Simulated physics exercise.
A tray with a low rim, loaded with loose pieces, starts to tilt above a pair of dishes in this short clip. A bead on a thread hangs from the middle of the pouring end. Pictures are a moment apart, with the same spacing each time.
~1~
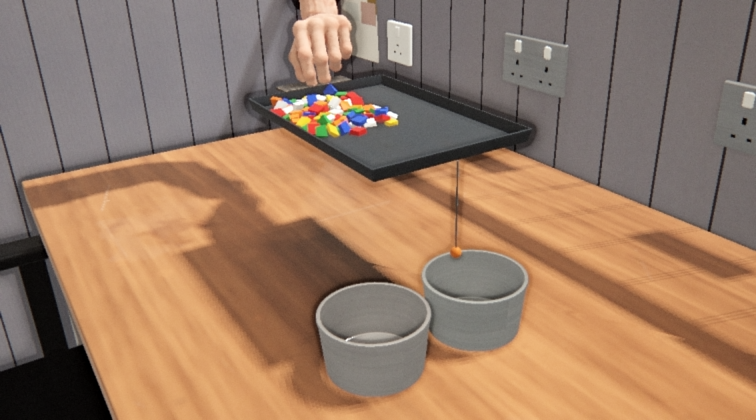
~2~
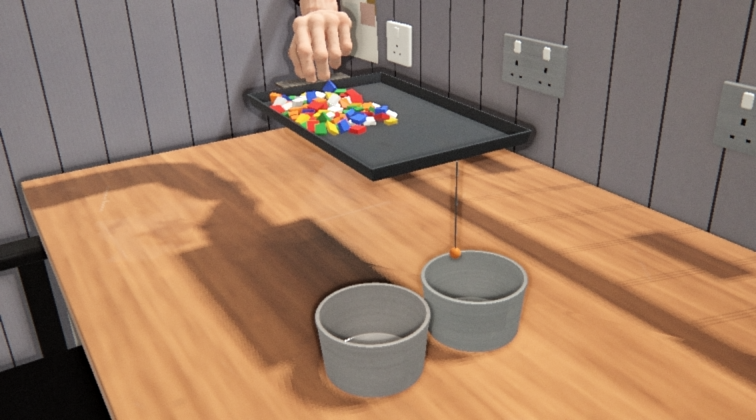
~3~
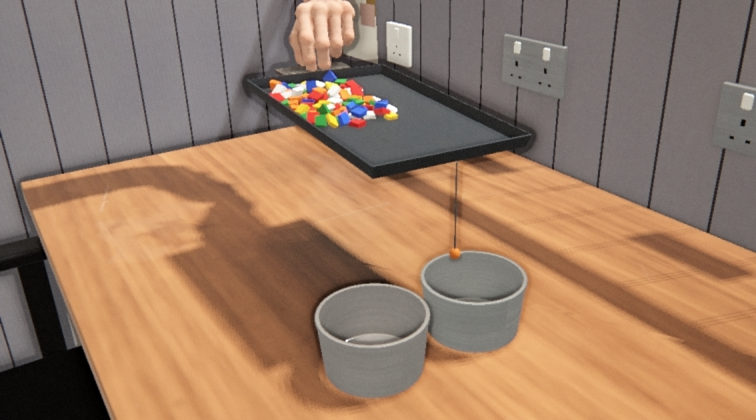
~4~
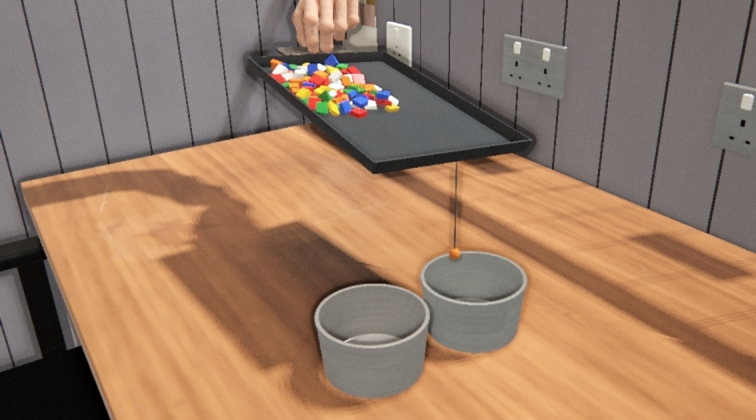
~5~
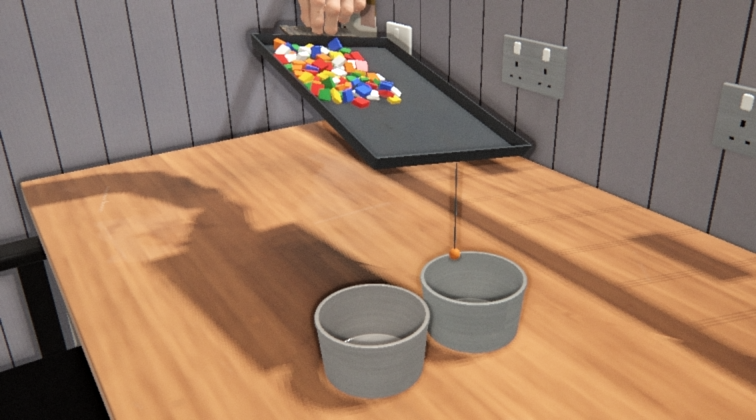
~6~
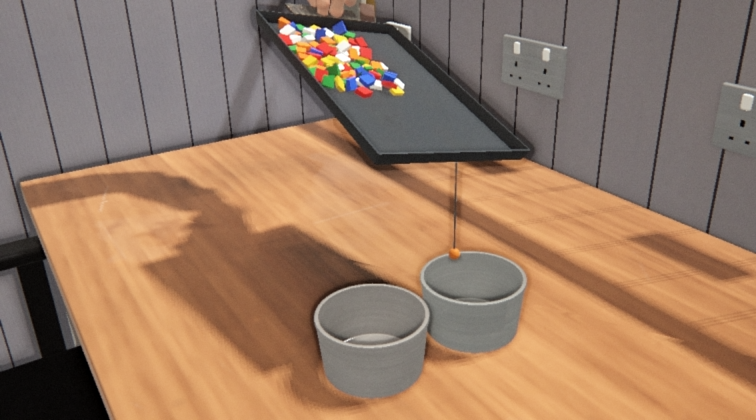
The clip opens on a dark tray of colourful mosaic tiles above two grey dishes on a wooden table, an orange bead hanging beneath it on a thread. A hand at the back raises the far end, steepening the tray and dipping its right corner, while the tiles stay bunched together.
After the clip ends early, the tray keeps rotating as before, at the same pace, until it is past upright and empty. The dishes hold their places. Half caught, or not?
The load will mostly be spilled.
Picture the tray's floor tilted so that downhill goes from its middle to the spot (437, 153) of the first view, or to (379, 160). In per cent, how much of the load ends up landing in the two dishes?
Respectively close to 40 and 70 in a hundred.
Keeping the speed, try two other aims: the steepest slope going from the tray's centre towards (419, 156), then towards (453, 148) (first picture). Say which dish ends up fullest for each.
It would be the left-side one to begin with, and after that the right-side one.
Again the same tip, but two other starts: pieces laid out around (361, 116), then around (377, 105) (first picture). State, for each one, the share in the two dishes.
About 20 %, then about 10 %.
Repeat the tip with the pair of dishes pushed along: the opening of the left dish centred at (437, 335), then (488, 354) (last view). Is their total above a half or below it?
At place one a lesser share; at place two a lesser share.
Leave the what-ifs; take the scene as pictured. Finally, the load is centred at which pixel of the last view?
Roughly at (556, 306), give or take.
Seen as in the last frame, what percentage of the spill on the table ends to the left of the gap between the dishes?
Near 0 per cent.
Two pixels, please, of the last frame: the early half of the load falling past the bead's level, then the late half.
The opening half passes (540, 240), the closing half (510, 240).
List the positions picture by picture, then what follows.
Corners of the pouring end near (373, 168) and (528, 129), level; middle of the load near (335, 113), mosaic tiles; left dish near (404, 361); right dish near (507, 318); bead on its thread near (456, 252), in the first picture.
Corners of the pouring end near (373, 167) and (527, 130), level; middle of the load near (334, 111), in the second picture.
Corners of the pouring end near (374, 165) and (527, 134), tipped barely, lowest at the right corner; middle of the load near (334, 102), in the third picture.
Corners of the pouring end near (375, 160) and (527, 139), tipped a little, lowest at the right corner; middle of the load near (336, 88), in the fourth picture.
Corners of the pouring end near (378, 156) and (527, 144), tipped clearly, lowest at the right corner; middle of the load near (338, 74), in the fifth picture.
Corners of the pouring end near (380, 152) and (526, 148), tipped clearly, lowest at the right corner; middle of the load near (342, 60); left dish near (403, 363); right dish near (506, 320), in the sixth picture.
Shortly afterwards, tray tipped steeply; the bulk on the tray; a little in the air.
Next, tray tipped past a quarter turn; only a few on the tray; a little in the right dish; the bulk outside both; only a few in the air.
Some moments later, tray tipped past a quarter turn; a little in the right dish; all but a few outside both.
In the end, tray tipped past a quarter turn; none at all in the left dish; a little in the right dish; all but a few outside both.
